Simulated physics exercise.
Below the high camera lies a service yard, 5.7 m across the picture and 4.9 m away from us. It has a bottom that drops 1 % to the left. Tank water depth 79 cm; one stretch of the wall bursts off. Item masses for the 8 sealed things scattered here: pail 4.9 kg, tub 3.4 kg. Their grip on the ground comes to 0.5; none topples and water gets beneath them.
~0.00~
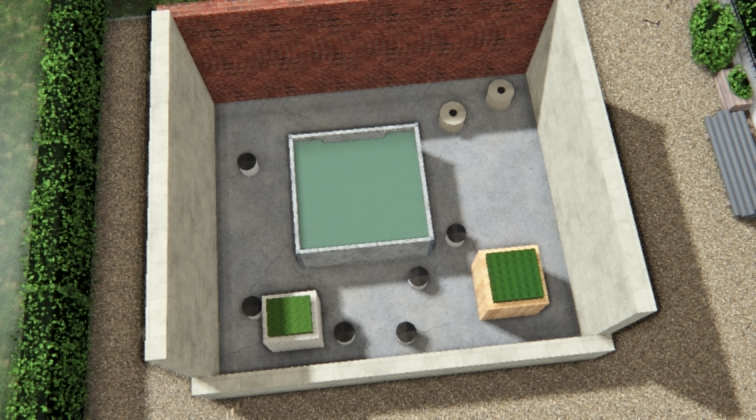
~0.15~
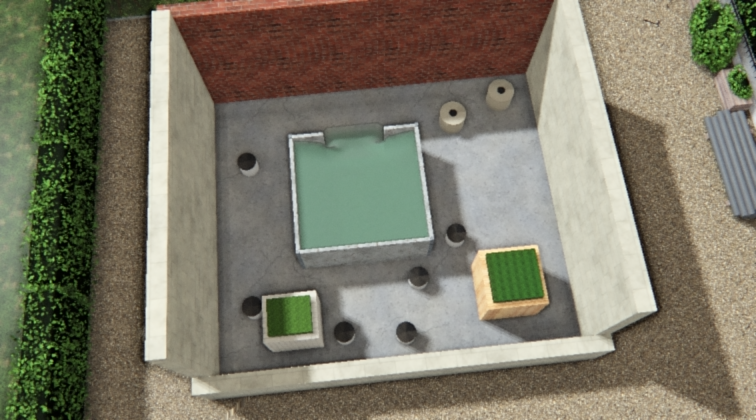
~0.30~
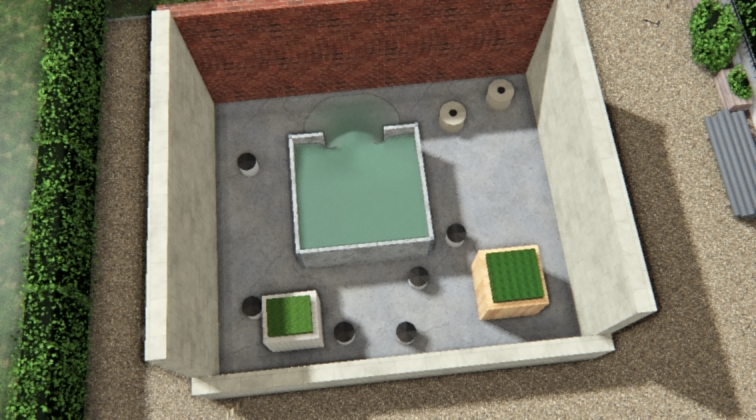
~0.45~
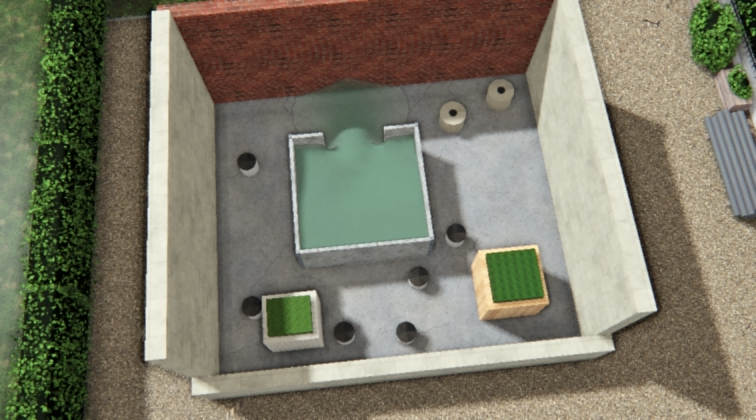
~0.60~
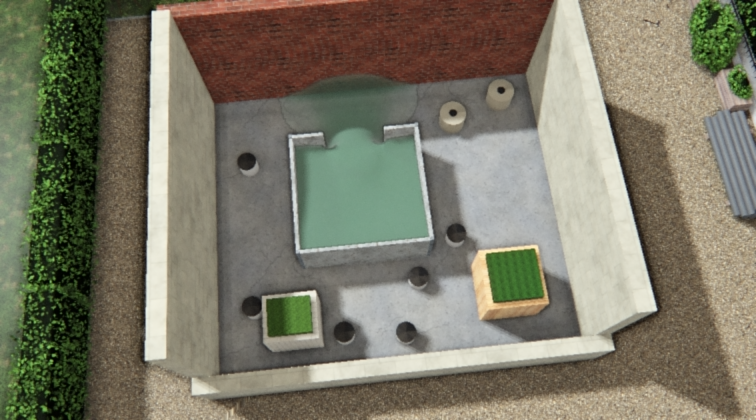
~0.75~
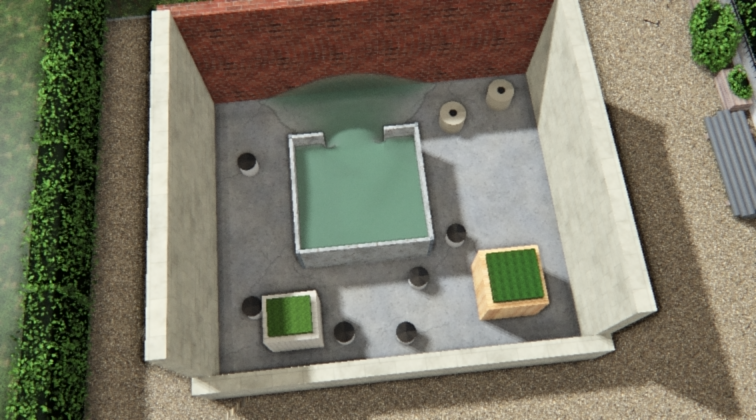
Green water pouring through a gap in a square tank's far wall, spreading across the grey yard to the brick wall.
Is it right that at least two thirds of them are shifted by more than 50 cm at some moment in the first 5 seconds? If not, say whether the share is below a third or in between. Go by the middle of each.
Share: Middle band, from a third up to but not reaching two thirds.
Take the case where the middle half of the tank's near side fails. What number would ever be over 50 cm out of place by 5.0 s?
The count would be 6.
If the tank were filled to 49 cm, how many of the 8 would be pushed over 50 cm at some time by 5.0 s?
With that change, 4 of them.
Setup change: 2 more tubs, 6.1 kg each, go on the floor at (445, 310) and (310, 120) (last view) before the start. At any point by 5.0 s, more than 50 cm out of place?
Listed in order, the answers are inside half a metre followed by beyond half a metre.
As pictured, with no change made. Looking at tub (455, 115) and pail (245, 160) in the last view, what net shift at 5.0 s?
250 cm and 250 cm.
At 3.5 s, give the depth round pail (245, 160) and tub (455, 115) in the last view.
9 and 4 cm.
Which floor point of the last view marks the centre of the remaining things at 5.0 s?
Near (416, 304).
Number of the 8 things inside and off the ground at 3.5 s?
Count: 3.
After 1.1 s 0 of 8 are over 50 cm from their spots; 0 afloat.
After 2.2 s 2 of 8 are over 50 cm from their spots; 1 afloat.
After 3.5 s 4 of 8 are over 50 cm from their spots; 3 afloat.
After 5.0 s 4 of 8 are over 50 cm from their spots, and 4 have been at some point; 7 afloat.
